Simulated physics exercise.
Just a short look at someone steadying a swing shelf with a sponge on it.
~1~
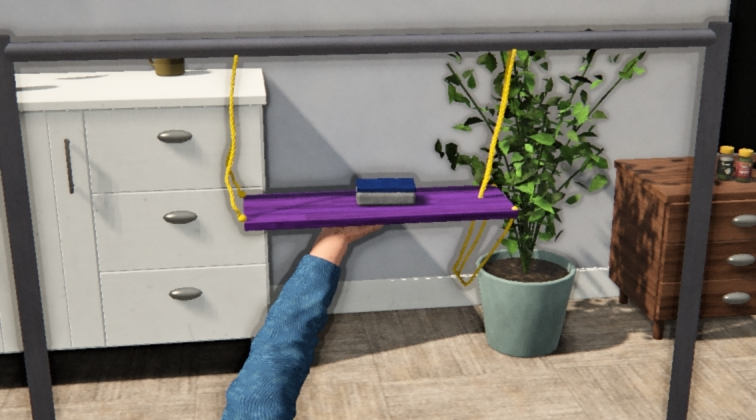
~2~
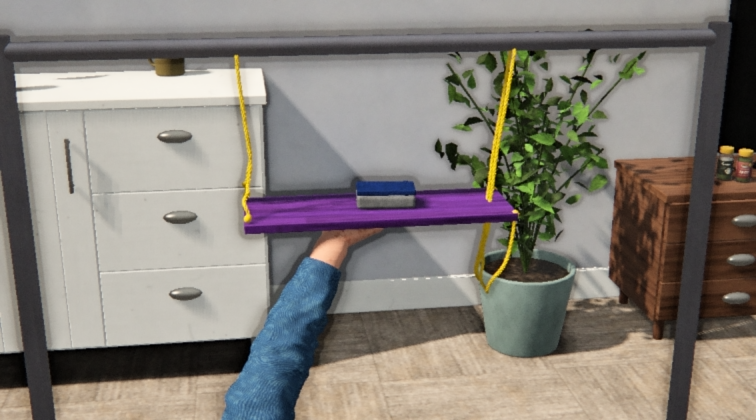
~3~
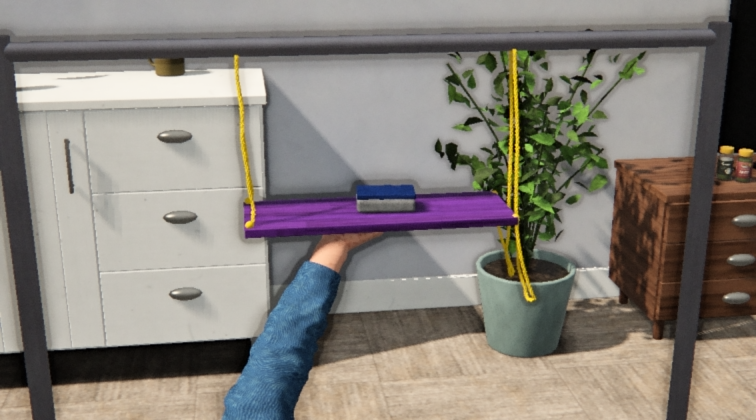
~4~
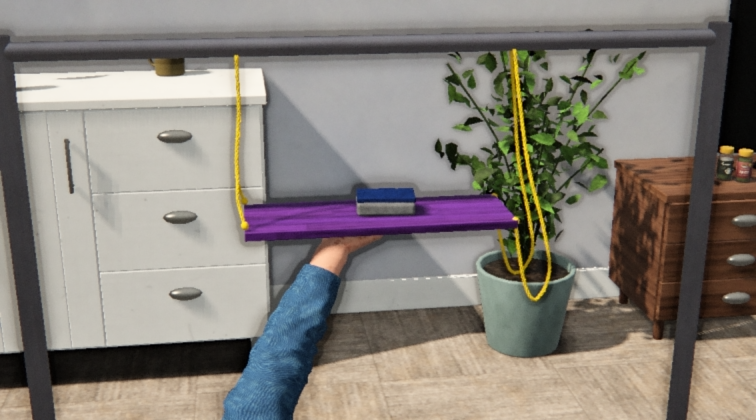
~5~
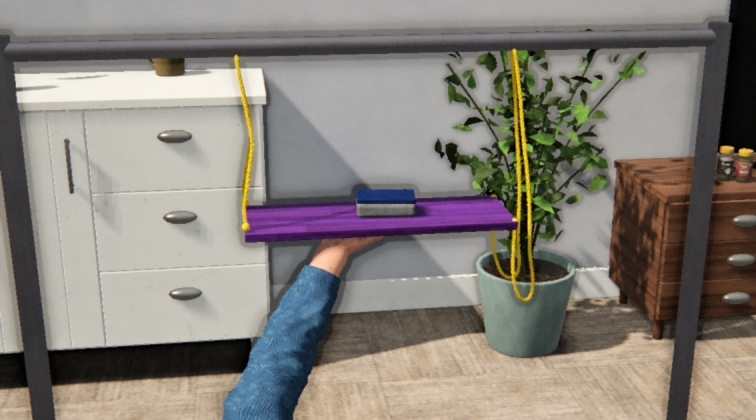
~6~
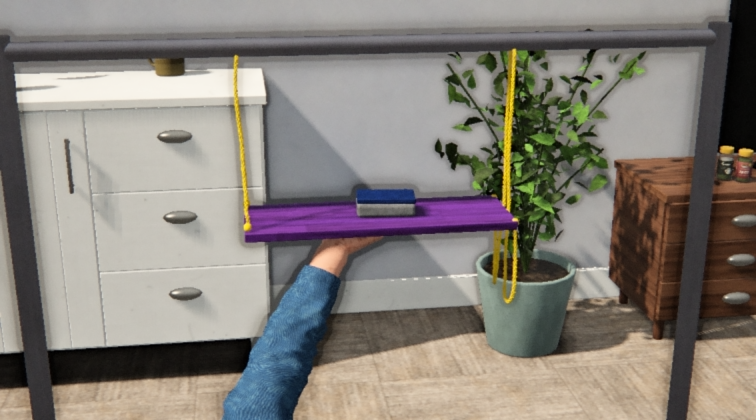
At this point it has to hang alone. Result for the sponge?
It comes off at the right.
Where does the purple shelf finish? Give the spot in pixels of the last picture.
When things settle, its middle is close to (344, 298).
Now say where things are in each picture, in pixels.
The first picture shows sponge (386, 192); purple shelf (384, 221).
The second picture shows sponge (386, 195).
The third picture shows sponge (386, 199).
The fourth picture shows sponge (386, 203); purple shelf (384, 231).
The fifth picture shows sponge (386, 204).
The sixth picture shows sponge (386, 204); purple shelf (384, 232); left strings almost straight; right strings slack, hanging in a loop.
Then, 0.60 s on from there, board tipped 33° down to the right; sponge sliding near (583, 318).
Then, 1.22 s on from there, board tipped 42° down to the right; sponge on the floor.
In the end, board tipped 43° down to the right; sponge on the floor. The sponge goes off on the right.
